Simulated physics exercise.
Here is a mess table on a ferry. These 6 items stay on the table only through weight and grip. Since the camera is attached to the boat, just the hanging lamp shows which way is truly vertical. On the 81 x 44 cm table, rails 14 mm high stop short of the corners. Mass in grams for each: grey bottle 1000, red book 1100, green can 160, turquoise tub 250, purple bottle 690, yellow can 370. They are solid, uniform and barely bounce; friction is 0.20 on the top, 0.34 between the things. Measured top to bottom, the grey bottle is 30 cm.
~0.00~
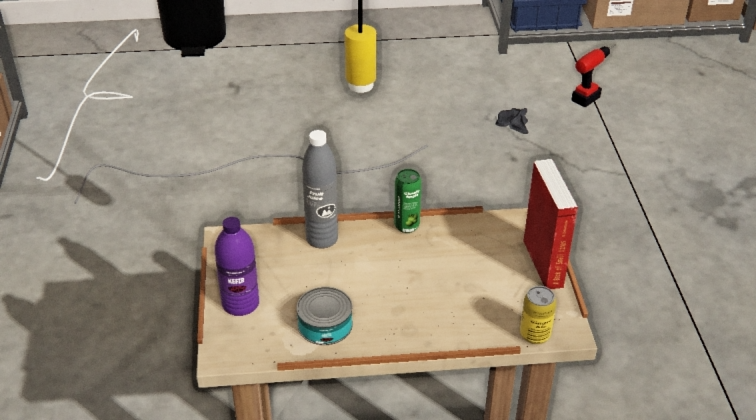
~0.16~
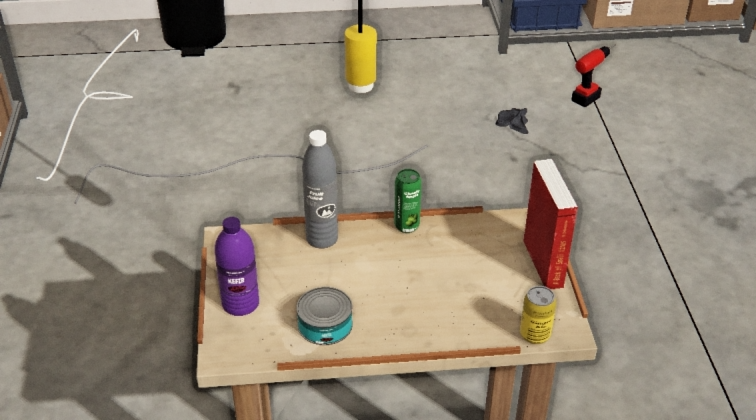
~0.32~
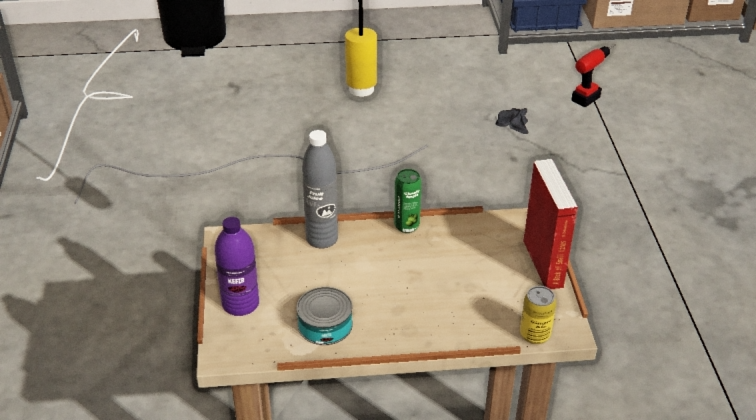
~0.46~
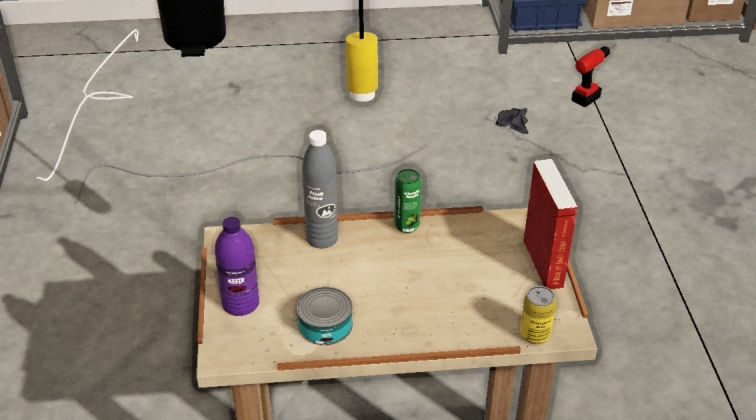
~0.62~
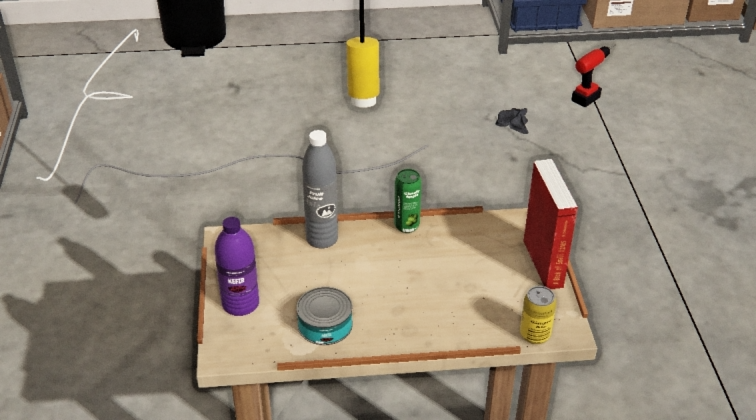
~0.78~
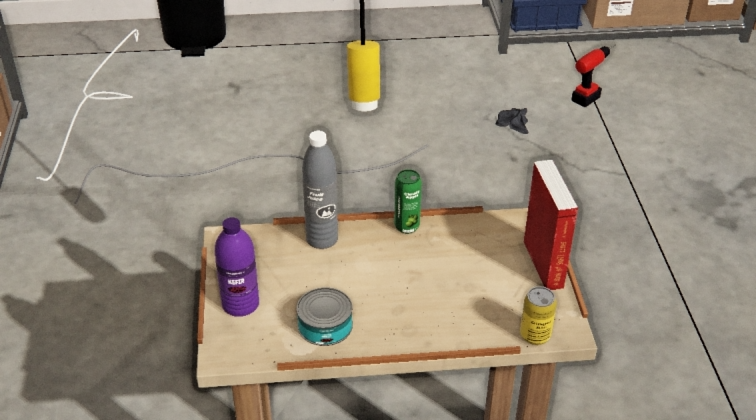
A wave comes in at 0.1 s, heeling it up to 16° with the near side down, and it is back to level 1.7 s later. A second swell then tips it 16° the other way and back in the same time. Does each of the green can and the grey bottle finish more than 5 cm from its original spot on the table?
Green can: No; grey bottle: No.
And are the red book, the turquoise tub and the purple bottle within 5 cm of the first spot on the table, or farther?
First, the red book stays in its position; second, the turquoise tub is moved away; third, the purple bottle stays in its position.
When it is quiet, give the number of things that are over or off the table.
So, 1 in all.
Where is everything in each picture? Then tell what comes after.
The first frame shows boat level; green can (408, 202); grey bottle (320, 189).
The second frame shows boat level; purple bottle (236, 264); yellow can (538, 316).
The third frame shows heel 3°, near side down; red book (549, 225); turquoise tub (325, 316).
The fourth frame shows heel 6°, near side down; purple bottle (236, 264); yellow can (538, 316).
The fifth frame shows heel 11°, near side down; red book (549, 225); turquoise tub (325, 316).
The sixth frame shows heel 14°, near side down; green can (408, 202); grey bottle (320, 189).
After 1.18 s, heel 13°, near side down; yellow can now off the table; grey bottle moved 8 cm near (322, 211); green can moved 8 cm near (412, 224).
After 1.38 s, heel 8°, near side down; grey bottle moved 14 cm near (324, 231); green can moved 14 cm near (415, 243); red book moved 14 cm.
After 2.58 s, heel 16°, far side down; grey bottle moved 17 cm near (324, 241); green can moved 17 cm near (417, 253); purple bottle moved 17 cm.
After 3.08 s, heel 8°, far side down; grey bottle moved 4 cm near (321, 201); green can moved 4 cm near (410, 214); turquoise tub moved 7 cm.
In the end (4.0 s), off the table, yellow can; not toppled but over 5 cm from the start, turquoise tub; the other 4 under 5 cm from the start. In the last view, green can near (408, 202), grey bottle near (320, 189).
